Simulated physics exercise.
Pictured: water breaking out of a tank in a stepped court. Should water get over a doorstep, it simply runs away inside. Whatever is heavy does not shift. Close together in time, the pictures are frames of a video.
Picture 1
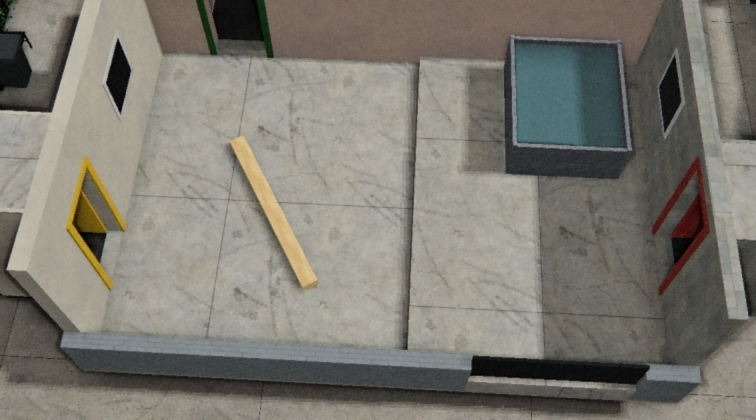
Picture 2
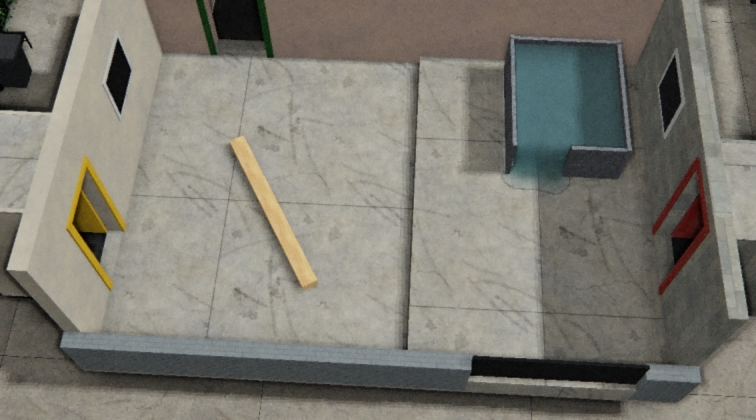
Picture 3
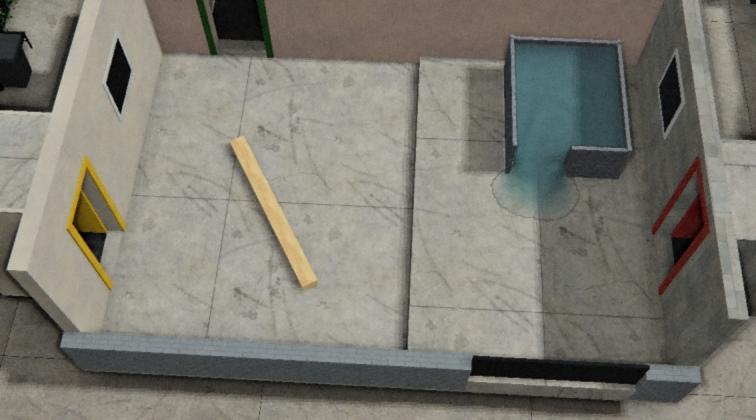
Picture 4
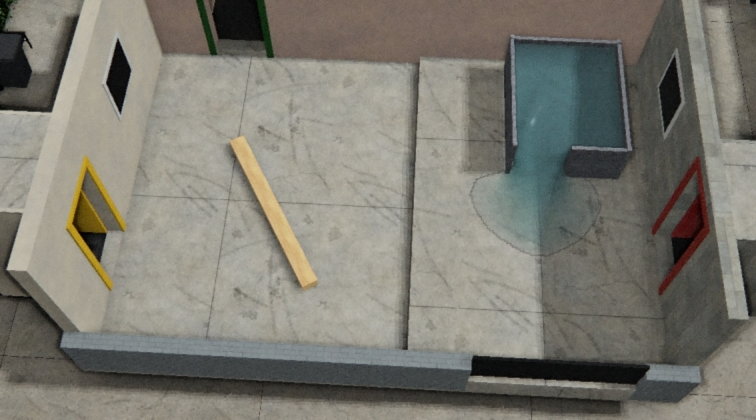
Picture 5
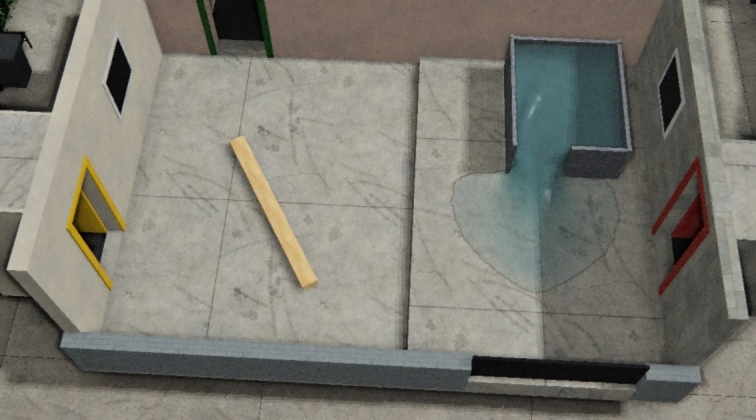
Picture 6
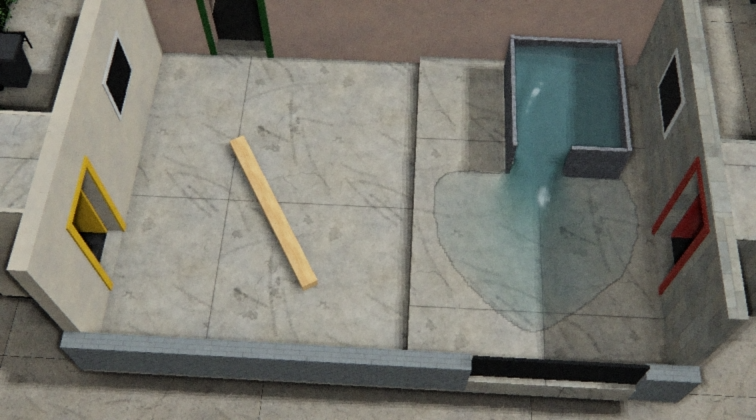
In a walled court with a yellow-framed doorway on the left and a red one on the right, water sits still in a raised tank. A gap opens in the tank's front, and water pours out, spreading across the pale floor in a steadily widening, rounded sheet.
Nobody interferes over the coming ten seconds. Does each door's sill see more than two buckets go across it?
The sill of the yellow door does. The sill of the red door does. The sill of the green door does not.
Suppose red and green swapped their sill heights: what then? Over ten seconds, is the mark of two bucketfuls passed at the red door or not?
The red door copes.
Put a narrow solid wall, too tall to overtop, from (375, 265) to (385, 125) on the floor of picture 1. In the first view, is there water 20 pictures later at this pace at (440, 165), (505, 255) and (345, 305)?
Taking them in order, I'd say parched, soaked and soaked.
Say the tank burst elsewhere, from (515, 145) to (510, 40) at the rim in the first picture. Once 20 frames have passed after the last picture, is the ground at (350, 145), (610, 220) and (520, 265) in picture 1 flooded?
Going through them one by one, I'd say waterlogged, then high and dry, then high and dry.
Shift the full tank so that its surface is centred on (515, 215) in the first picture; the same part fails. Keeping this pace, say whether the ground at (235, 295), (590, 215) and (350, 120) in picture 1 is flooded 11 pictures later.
Spot by spot, in the order asked: Swamped, untouched, untouched.
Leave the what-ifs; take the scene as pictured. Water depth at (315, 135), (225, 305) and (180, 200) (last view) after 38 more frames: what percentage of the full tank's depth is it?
Respectively 0, 8 and 6 per cent.
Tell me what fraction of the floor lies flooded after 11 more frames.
I'd say 35 per cent.
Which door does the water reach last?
It's the door marked green.
A moment on, water covers 25 % of the floor; the yellow door not reached, the red door wet at the sill, nothing in, the green door not reached.
Next, water covers 35 % of the floor; the yellow door not reached, the red door wet at the sill, nothing in, the green door not reached.
Then, water covers 45 % of the floor; the yellow door not reached, the red door under two buckets in, the green door not reached.
Later, water covers 60 % of the floor; the yellow door over two buckets in, the red door over two buckets in, the green door not reached.
In the end, water covers 90 % of the floor; the yellow door far over two buckets in, the red door over two buckets in, the green door wet at the sill, nothing in.
